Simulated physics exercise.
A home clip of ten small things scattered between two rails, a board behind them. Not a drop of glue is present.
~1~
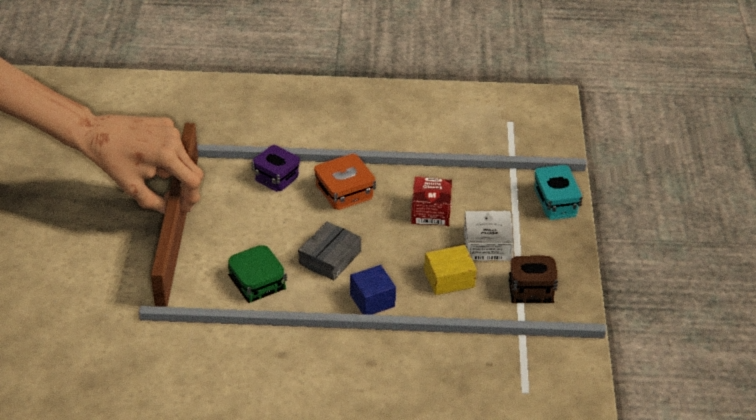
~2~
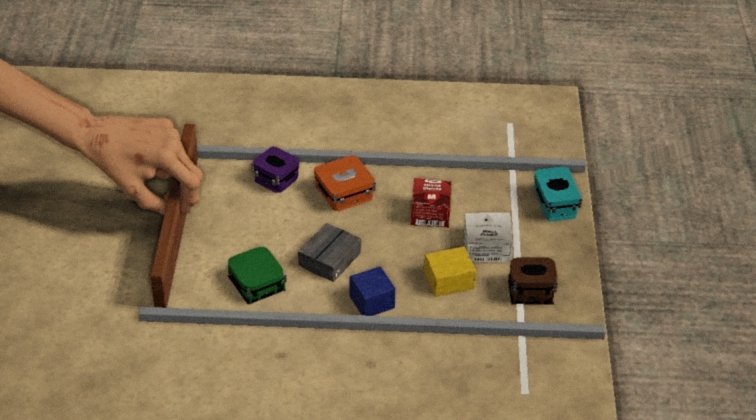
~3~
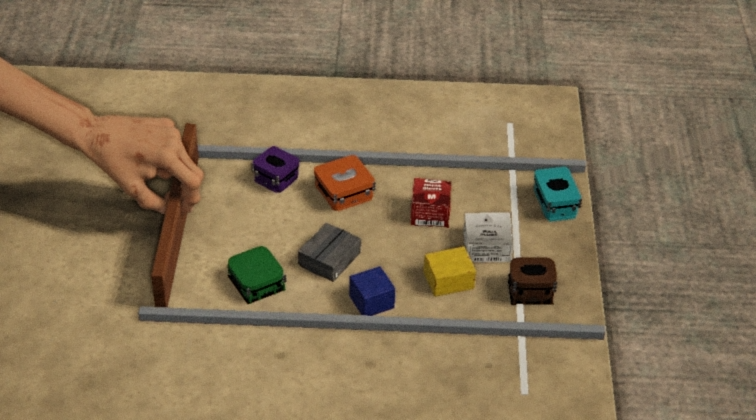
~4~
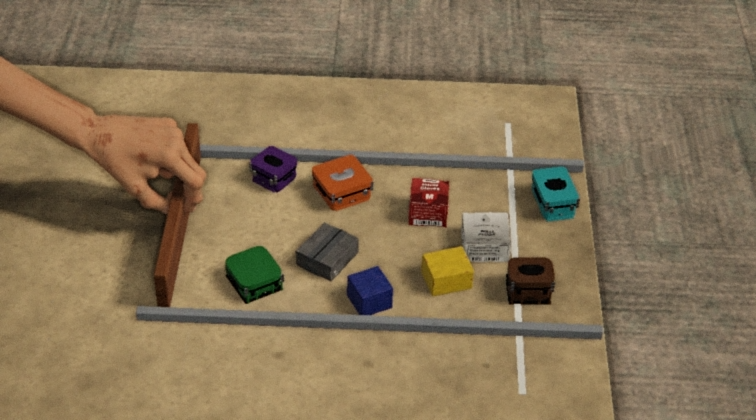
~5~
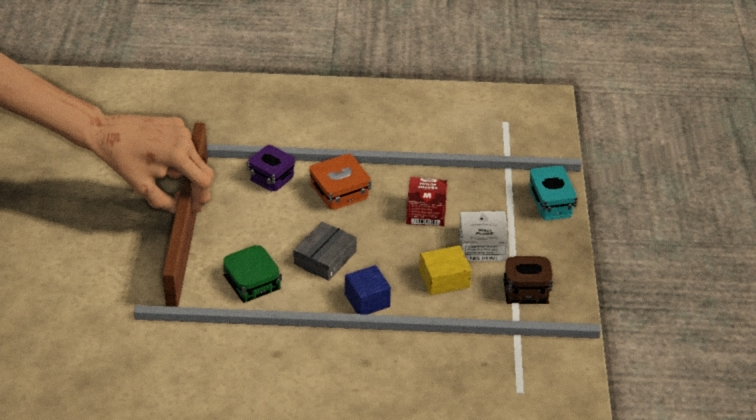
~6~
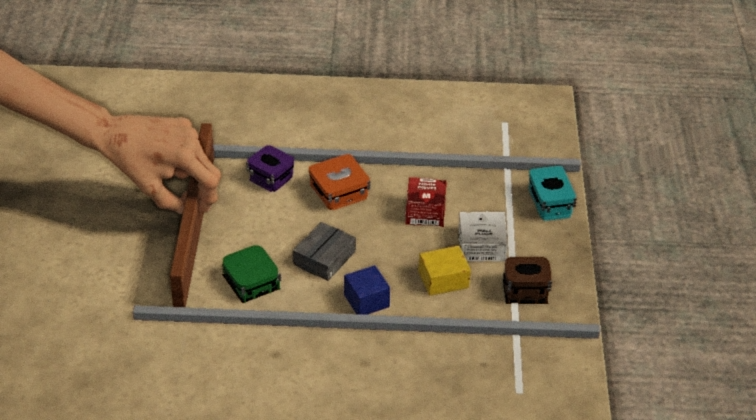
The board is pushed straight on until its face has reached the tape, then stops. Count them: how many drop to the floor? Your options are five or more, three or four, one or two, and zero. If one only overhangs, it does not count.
My pick is one or two.
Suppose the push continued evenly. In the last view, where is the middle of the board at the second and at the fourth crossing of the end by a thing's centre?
The first one at (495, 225), the next at (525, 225).
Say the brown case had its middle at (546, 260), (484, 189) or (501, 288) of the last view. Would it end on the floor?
Order of tries: Off, on, off.
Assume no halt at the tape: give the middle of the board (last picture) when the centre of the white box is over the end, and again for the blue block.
The middle is at (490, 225) when it's the white box, and at (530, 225) when it's the blue block.
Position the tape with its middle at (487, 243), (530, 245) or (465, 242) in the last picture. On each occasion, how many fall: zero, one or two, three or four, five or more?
Lab note - count per position: Zero; three or four; none.
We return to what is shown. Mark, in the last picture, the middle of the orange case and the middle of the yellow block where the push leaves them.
Going in order, first (540, 206) and next (573, 270).
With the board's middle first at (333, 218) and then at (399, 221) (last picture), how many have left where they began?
Moved so far: 6, later 8.
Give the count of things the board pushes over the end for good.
That makes a total of 2.
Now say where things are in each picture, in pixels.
The first frame shows turquoise case (557, 193); brown case (533, 280); white box (488, 236); board (176, 212); tape (517, 243).
The second frame shows brown case (532, 281); green case (256, 275).
The third frame shows white box (488, 237); orange case (344, 184).
The fourth frame shows turquoise case (554, 194); yellow block (447, 271).
The fifth frame shows brown case (528, 280); board (187, 212).
The sixth frame shows turquoise case (551, 194); brown case (527, 280); white box (483, 237); board (194, 213); tape (511, 244).
Soon after, none off yet; turquoise case at rest near (551, 194); brown case at rest near (527, 280); white box at rest near (483, 237).
After that, none off yet; turquoise case at rest near (551, 194); brown case at rest near (527, 280); white box displaced a little near (496, 243).
And then, none off yet; turquoise case at rest near (551, 194); brown case displaced about its own width near (567, 286); white box displaced well along near (568, 252).
In the end, the number that fall off is one or two; gone, white box and brown case.
